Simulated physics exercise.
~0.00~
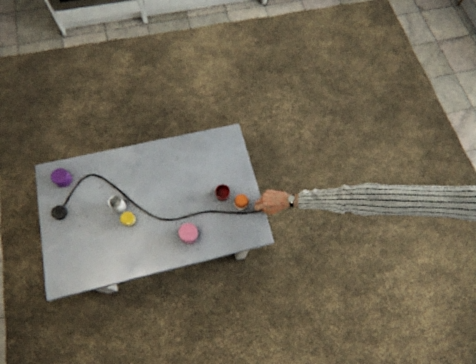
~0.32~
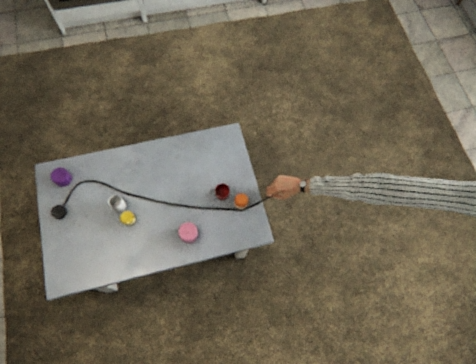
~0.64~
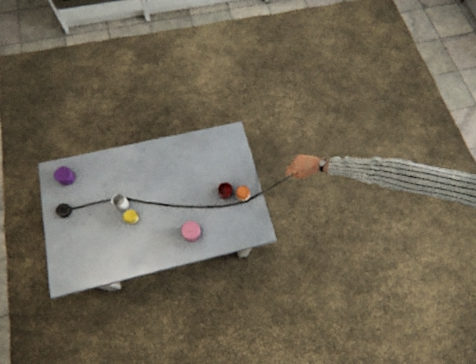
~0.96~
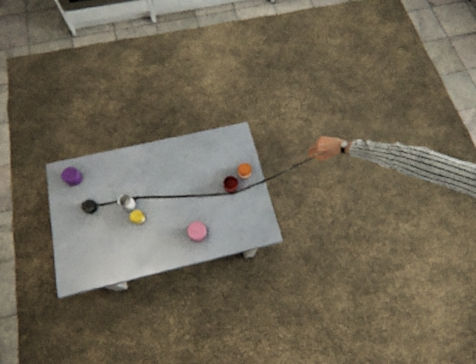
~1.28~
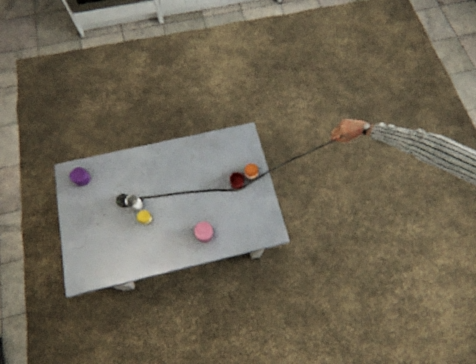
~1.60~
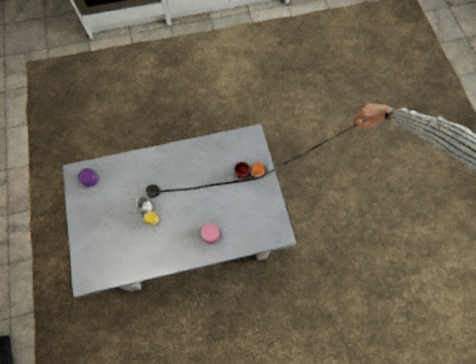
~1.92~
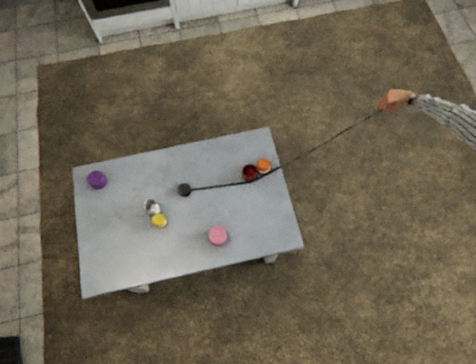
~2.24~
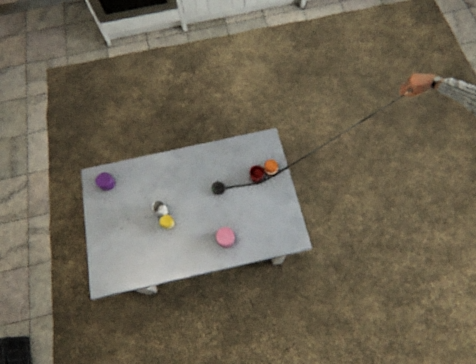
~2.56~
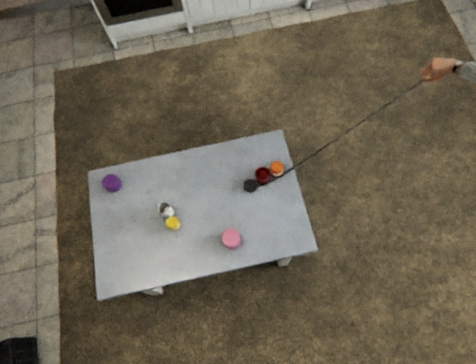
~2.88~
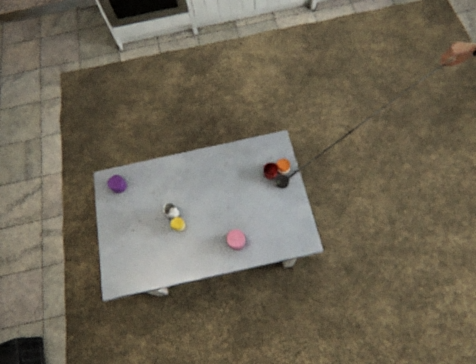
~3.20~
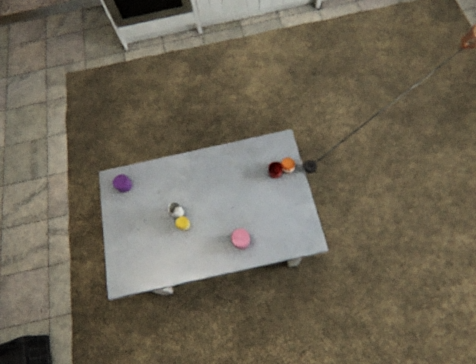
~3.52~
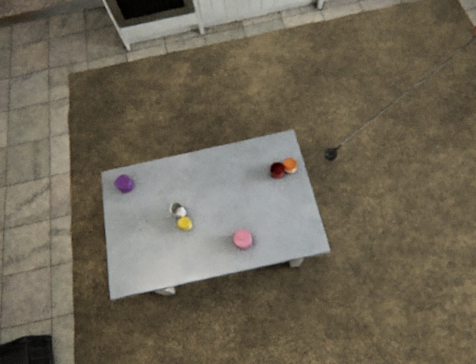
At the start, a hand at the end of a striped sleeve holds a black cable that winds across a grey table among six small containers to a black reel on the left. The arm pulls away to the right and upward, drawing the cable taut and shifting the red mug and orange jar toward the far edge. The reel slides rightward past the white cup, which barely shifts, as the view pans slightly left. It then passes close by the red mug and orange jar and leaves the right edge. Finally, the reel is clear of the table, the hand is out of view, and all six containers remain on top.
